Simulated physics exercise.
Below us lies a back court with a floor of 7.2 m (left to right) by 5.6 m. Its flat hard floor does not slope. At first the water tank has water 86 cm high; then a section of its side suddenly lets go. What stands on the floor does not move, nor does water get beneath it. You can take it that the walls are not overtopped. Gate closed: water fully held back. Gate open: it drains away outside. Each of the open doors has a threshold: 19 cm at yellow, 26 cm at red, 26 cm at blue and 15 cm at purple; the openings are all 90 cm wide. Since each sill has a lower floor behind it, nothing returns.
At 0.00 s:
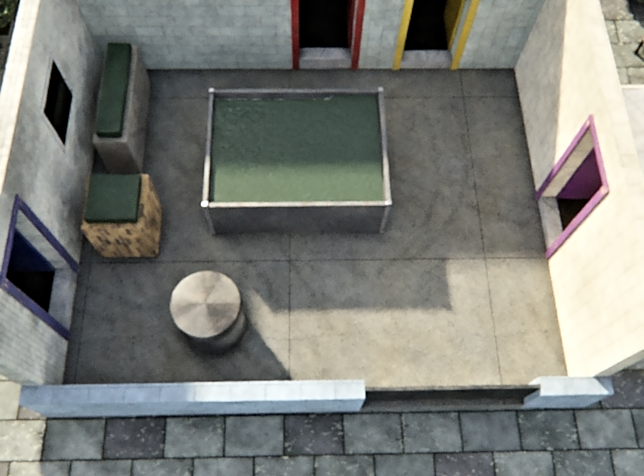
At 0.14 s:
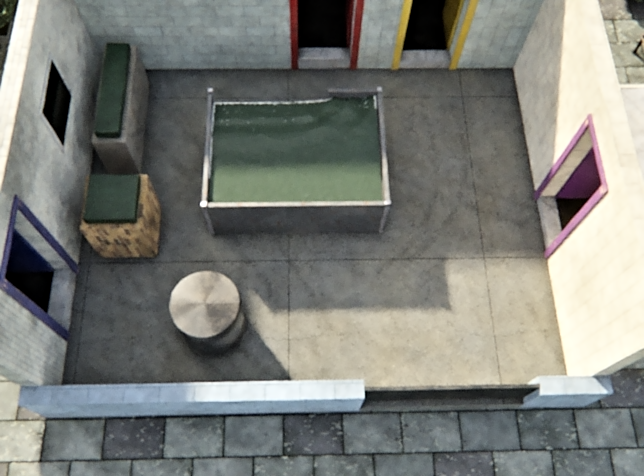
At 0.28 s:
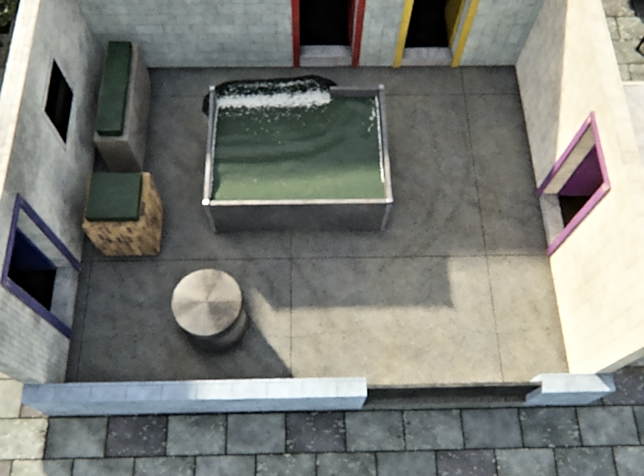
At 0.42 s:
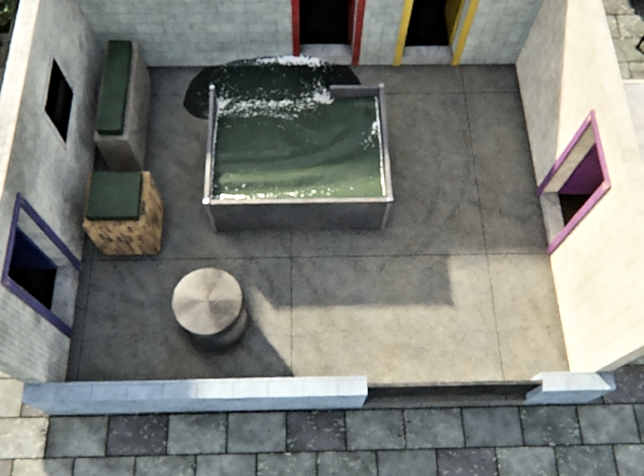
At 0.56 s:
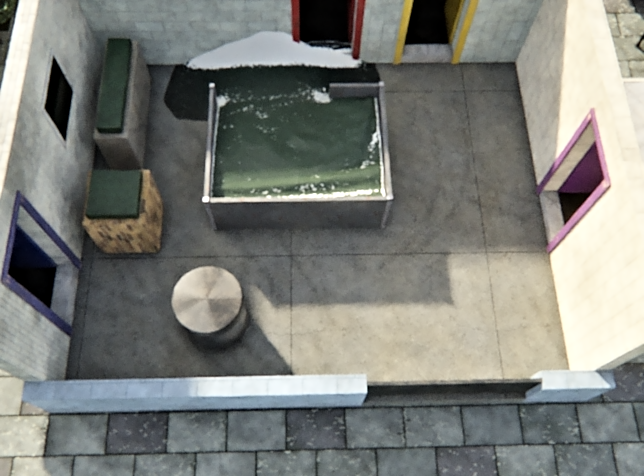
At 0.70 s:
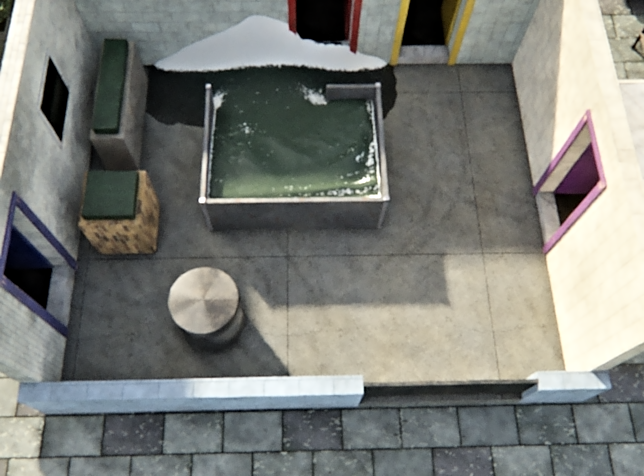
From above, a large metal-sided water tank of green water stands in a grey-floored back court, its pale walls holding red and yellow doorways behind and blue and purple openings at the sides. Two green-topped blocks stand left, a round metal drum in front. The tank's water stirs, then pours foaming over its far side, spreading darkly across the floor and washing white against the back wall.
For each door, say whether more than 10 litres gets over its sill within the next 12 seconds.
Yellow door: No; red door: Yes; blue door: No; purple door: No.
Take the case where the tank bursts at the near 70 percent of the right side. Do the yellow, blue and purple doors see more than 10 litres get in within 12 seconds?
Against that limit: Yellow below, blue under, purple above.
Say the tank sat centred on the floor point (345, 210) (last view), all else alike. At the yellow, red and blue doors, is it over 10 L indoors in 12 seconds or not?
Lab note: Yellow door limit not exceeded; red door limit exceeded; blue door limit not exceeded.
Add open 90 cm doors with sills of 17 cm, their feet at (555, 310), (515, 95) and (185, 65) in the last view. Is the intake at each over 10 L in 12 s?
Well, the first is on the low side, the second is on the high side, and the third is on the high side.
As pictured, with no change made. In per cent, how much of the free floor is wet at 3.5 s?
About 70 per cent.
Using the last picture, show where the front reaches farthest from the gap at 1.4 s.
(506, 63).
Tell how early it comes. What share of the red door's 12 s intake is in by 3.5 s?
Fraction in by then: Around 100 per cent.
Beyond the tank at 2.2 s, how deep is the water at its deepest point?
Some 62 cm deep.
After 1.4 s water covers 20 % of the floor and is deepest (70 cm) near (104, 65); yellow door 9 cm at the sill, 0 L in, red door 45 cm at the sill, 84 L in, blue door not reached, purple door not reached.
After 2.2 s water covers 40 % of the floor and is deepest (62 cm) near (104, 65); yellow door 9 cm at the sill, 0 L in, red door 35 cm at the sill, 158 L in, blue door not reached, purple door not reached.
After 3.5 s water covers 70 % of the floor and is deepest (34 cm) near (114, 65); yellow door 9 cm at the sill, 0 L in, red door 25 cm at the sill, 179 L in, blue door 12 cm at the sill, 0 L in, purple door 12 cm at the sill, 0 L in.
After 7.0 s water covers 95 % of the floor and is deepest (21 cm) near (561, 381); yellow door 8 cm at the sill, 0 L in, red door 13 cm at the sill, 179 L in, blue door 11 cm at the sill, 0 L in, purple door 7 cm at the sill, 0 L in.
After 12.0 s water covers 100 % of the floor and is deepest (18 cm) near (152, 390); yellow door 10 cm at the sill, 0 L in, red door 10 cm at the sill, 179 L in, blue door 13 cm at the sill, 0 L in, purple door 10 cm at the sill, 0 L in.
